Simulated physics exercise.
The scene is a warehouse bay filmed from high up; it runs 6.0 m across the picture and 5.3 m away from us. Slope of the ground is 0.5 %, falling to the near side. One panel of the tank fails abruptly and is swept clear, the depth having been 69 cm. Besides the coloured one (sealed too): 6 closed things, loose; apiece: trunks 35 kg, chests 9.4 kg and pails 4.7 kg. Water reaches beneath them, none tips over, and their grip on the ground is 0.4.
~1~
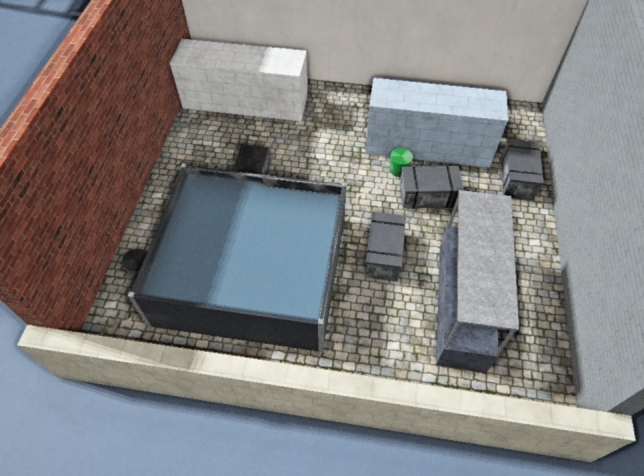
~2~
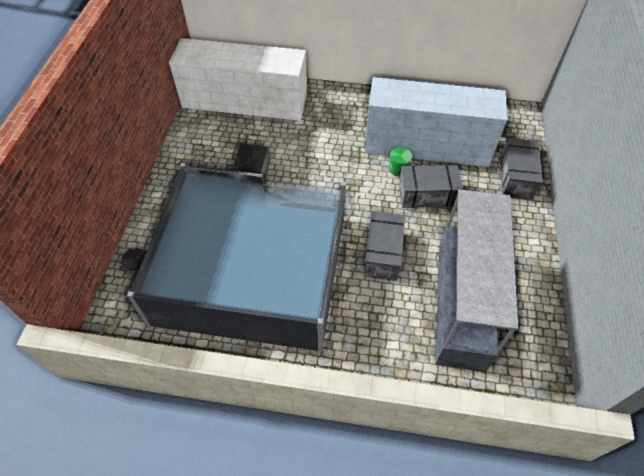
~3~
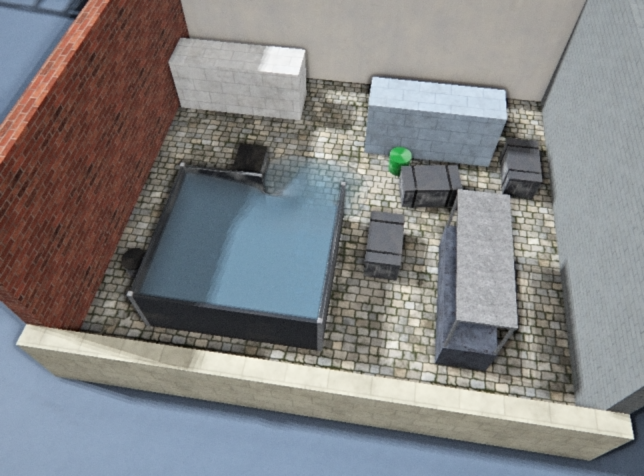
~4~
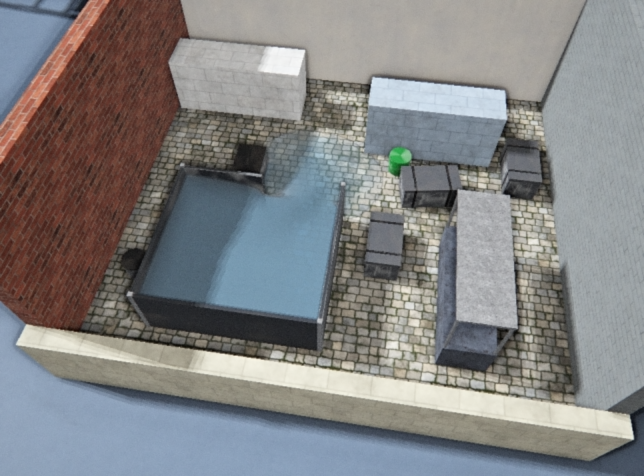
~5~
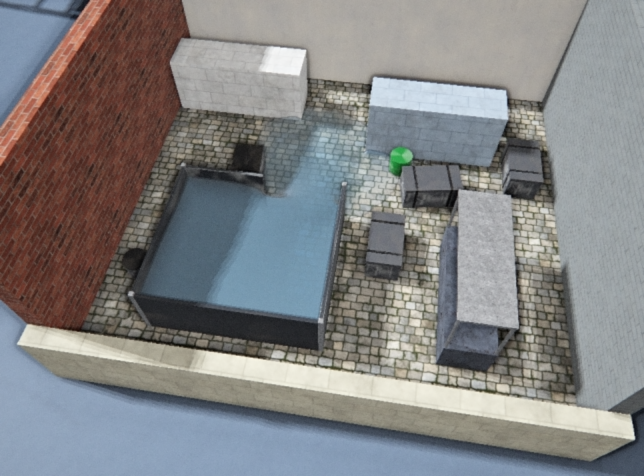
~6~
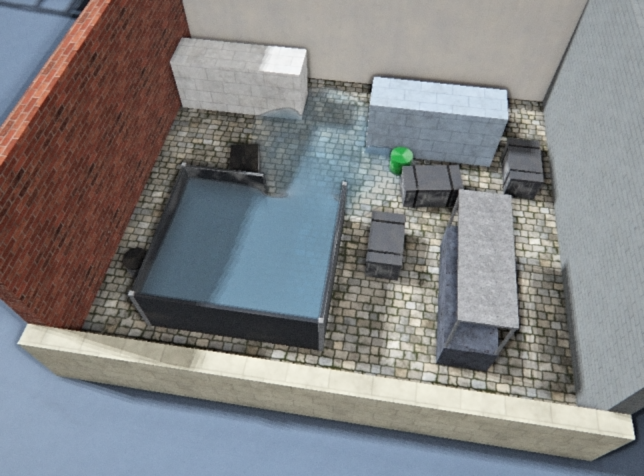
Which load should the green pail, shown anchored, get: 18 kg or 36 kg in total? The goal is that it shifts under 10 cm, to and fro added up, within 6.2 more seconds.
Neither one works.
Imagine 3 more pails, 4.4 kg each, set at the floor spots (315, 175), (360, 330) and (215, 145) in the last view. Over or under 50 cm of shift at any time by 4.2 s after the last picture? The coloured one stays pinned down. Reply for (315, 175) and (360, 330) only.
In order: Greater and smaller.
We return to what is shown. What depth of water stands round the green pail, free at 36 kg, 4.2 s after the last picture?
15 cm, roughly.
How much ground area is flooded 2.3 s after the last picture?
Around 20 m2 of it.
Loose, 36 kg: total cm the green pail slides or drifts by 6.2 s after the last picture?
The distance adds up to about 120 cm.
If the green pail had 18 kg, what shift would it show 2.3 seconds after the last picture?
About 200 cm.
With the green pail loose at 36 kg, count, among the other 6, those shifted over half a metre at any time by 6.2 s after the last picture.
The total is 4.
Then, 0.6 s after the last picture the green pail would be 58 cm from its start with 18 kg and 23 cm from its start with 36 kg; 19 cm of water round it then.
Then, 2.3 s after the last picture the green pail would be 198 cm from its start with 18 kg and 110 cm from its start with 36 kg; 11 cm of water round it then.
Then, 4.2 s after the last picture the green pail would be 237 cm from its start with 18 kg and 110 cm from its start with 36 kg; 15 cm of water round it then.
Then, 6.2 s after the last picture the green pail would be 304 cm from its start with 18 kg and 110 cm from its start with 36 kg; 11 cm of water round it then.
